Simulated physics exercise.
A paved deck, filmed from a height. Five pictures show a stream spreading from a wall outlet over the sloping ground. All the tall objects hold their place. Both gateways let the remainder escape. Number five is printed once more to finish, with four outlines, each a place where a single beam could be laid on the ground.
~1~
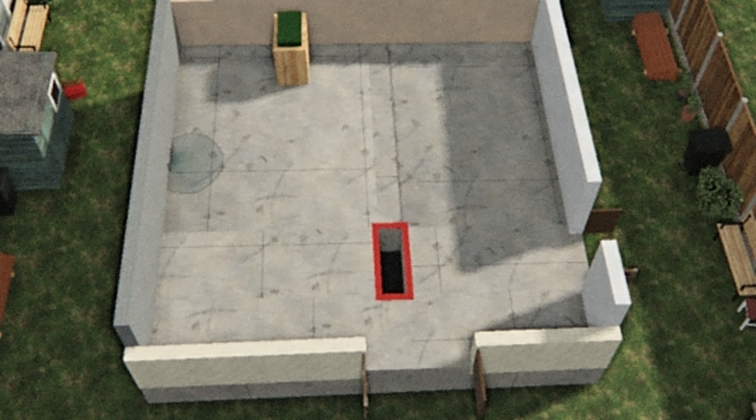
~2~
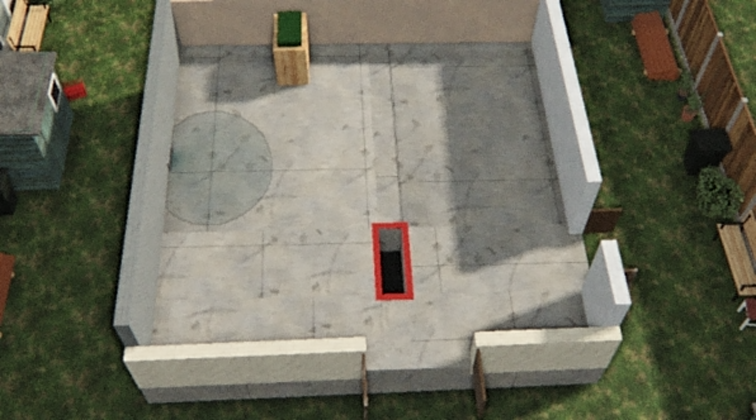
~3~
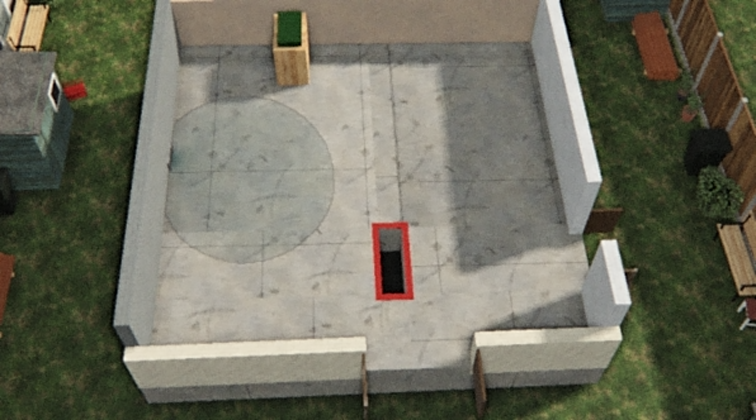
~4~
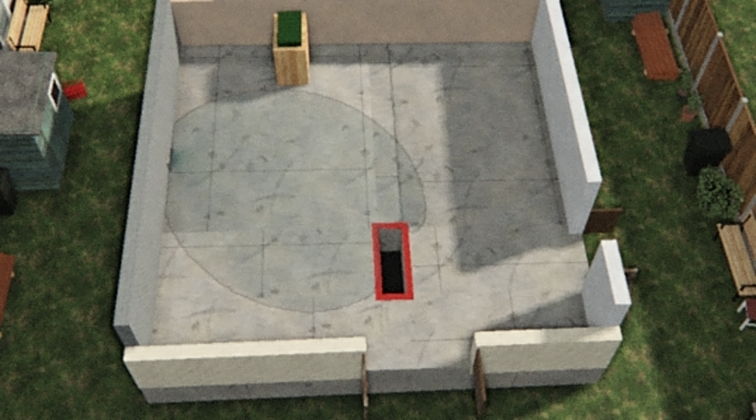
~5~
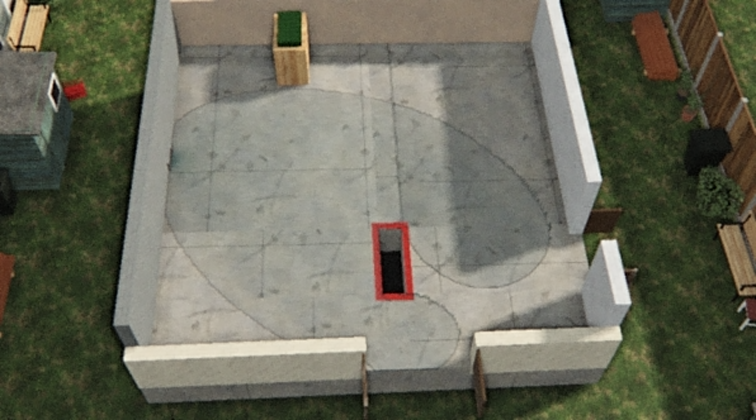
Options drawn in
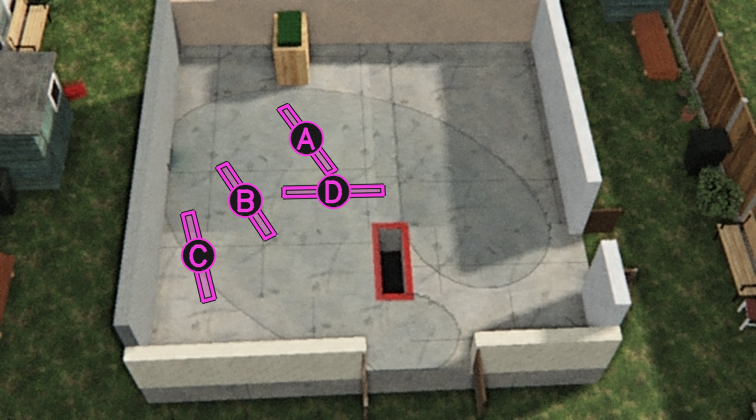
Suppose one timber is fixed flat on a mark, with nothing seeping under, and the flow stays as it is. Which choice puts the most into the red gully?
A works best here.
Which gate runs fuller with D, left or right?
The right gate.
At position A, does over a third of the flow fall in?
Yes.
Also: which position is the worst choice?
That would be B.
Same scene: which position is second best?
C it is.
On the marked copy, A from (283, 107) to (331, 171); B from (222, 165) to (269, 236); C from (187, 213) to (208, 299); D from (284, 192) to (382, 190).
With A, about 58 % of the stream runs into the red gully, about 42 % out by the gates.
With B, about 17 % of the stream runs into the red gully, about 83 % out by the gates.
With C, about 35 % of the stream runs into the red gully, about 64 % out by the gates.
With D, about 25 % of the stream runs into the red gully, about 74 % out by the gates.
